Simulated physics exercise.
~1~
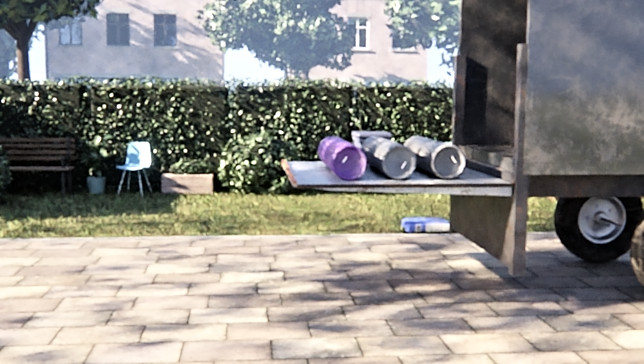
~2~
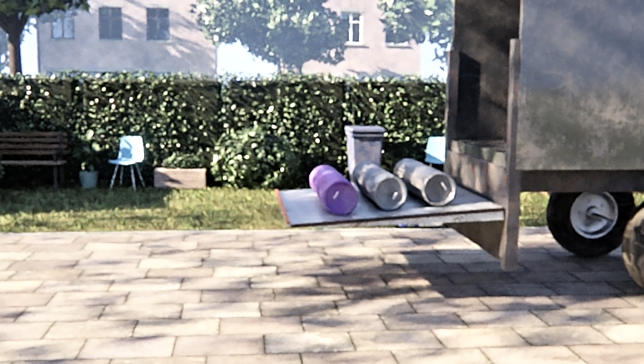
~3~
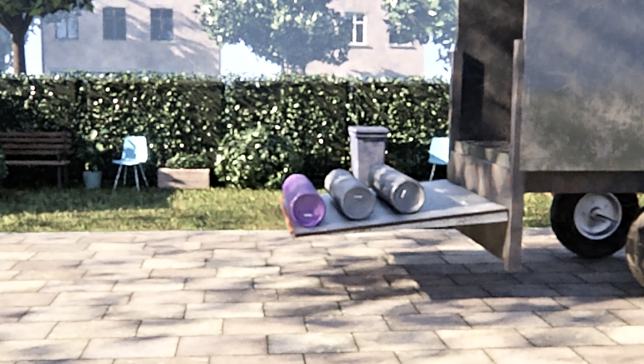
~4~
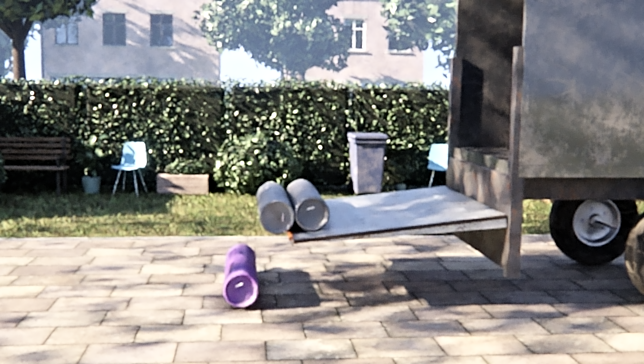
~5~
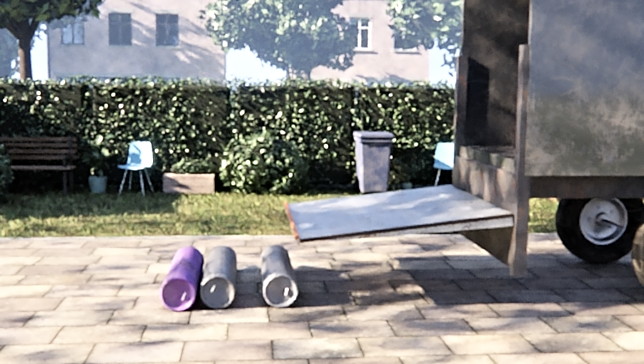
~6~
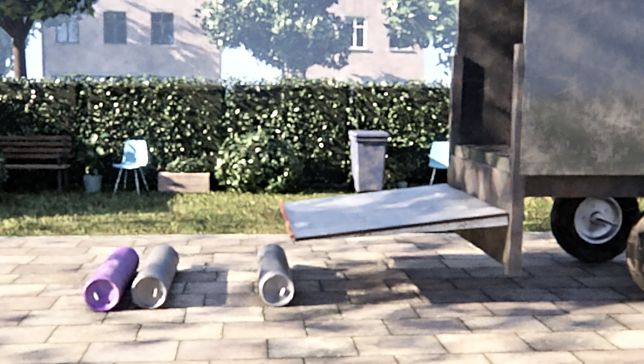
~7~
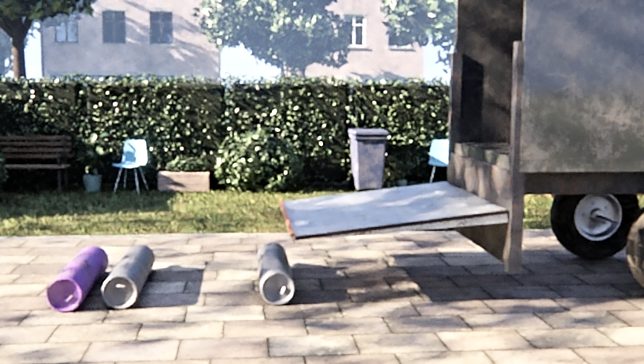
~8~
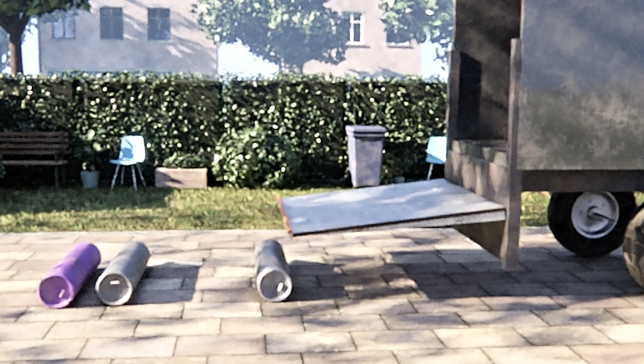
A purple cylinder and two grey ones roll left off a tilting tail-lift onto paving.
